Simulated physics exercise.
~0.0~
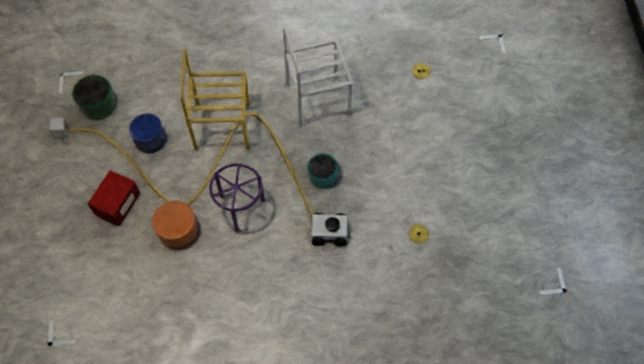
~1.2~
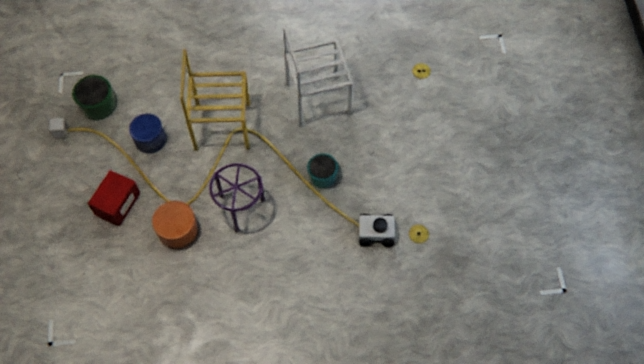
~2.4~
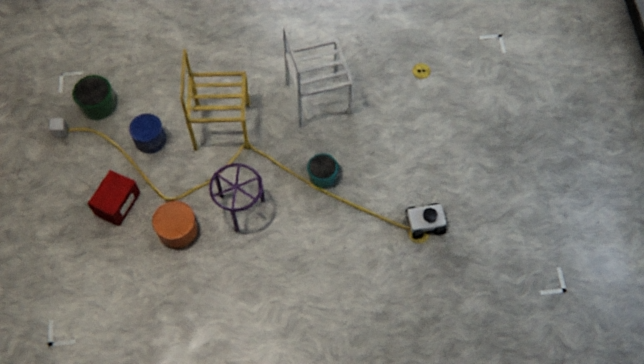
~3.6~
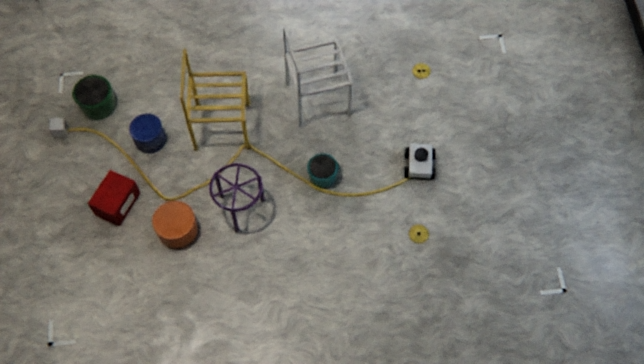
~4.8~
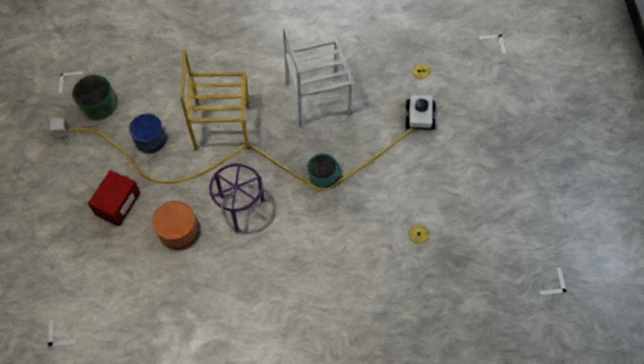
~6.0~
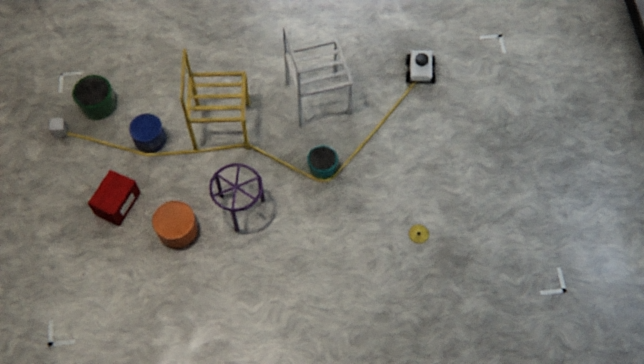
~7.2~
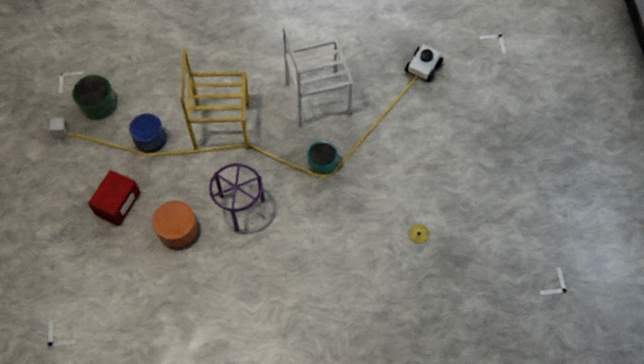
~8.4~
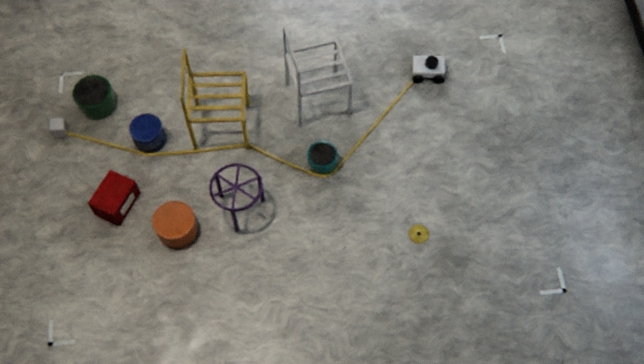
A small white cart trails a yellow lead across a mottled grey floor, seen from high above. The lead runs from a small pale block at far left, past green, blue, orange and teal round things, a red box, a purple stool and a yellow chair, with a white chair at upper centre. The cart rolls right to the lower yellow mark, then turns and heads up to the upper one. The lead straightens and bends around the teal pot, nudging it slightly upward. Finally the cart swivels and rests at upper right, the lead still joined to the block.
